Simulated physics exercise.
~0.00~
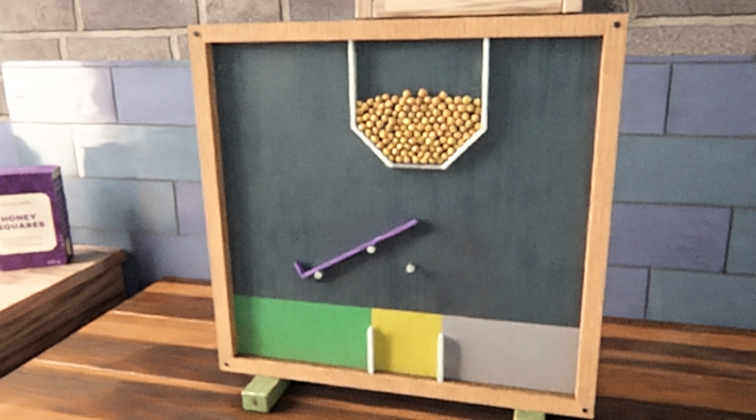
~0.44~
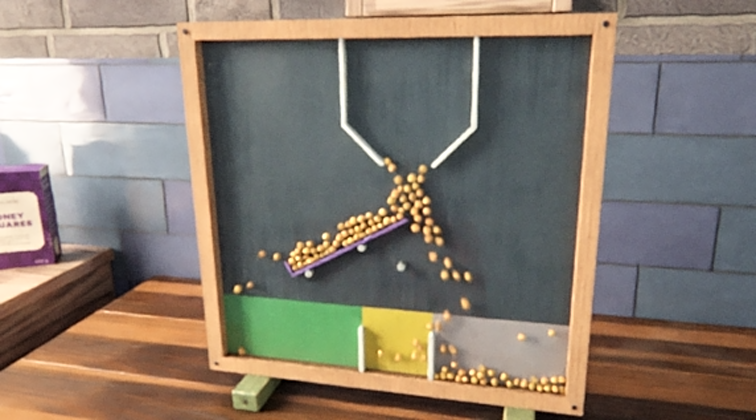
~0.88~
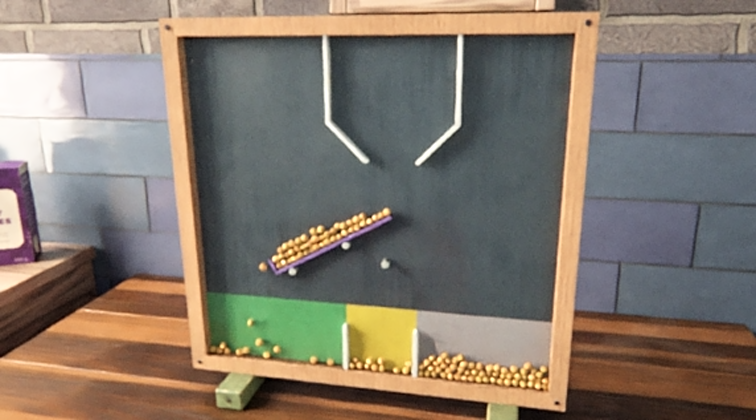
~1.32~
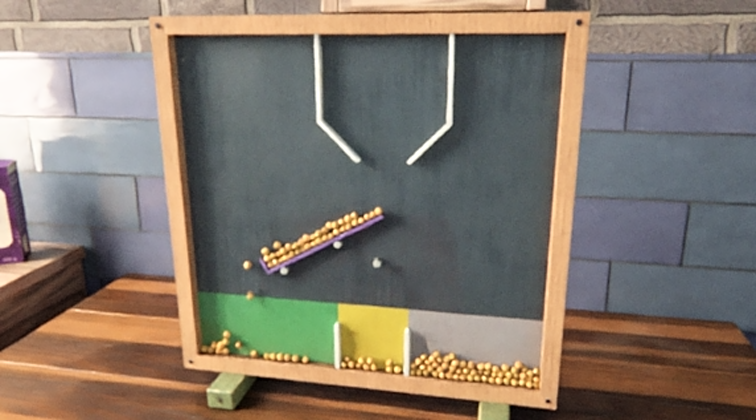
In the video, golden beads pour from a white hopper onto a tilted purple rocker in an upright framed case, some spilling right into the grey bin and others rolling off its lower left end. Finally, grey holds the most among the bins, while many beads remain on the rocker.
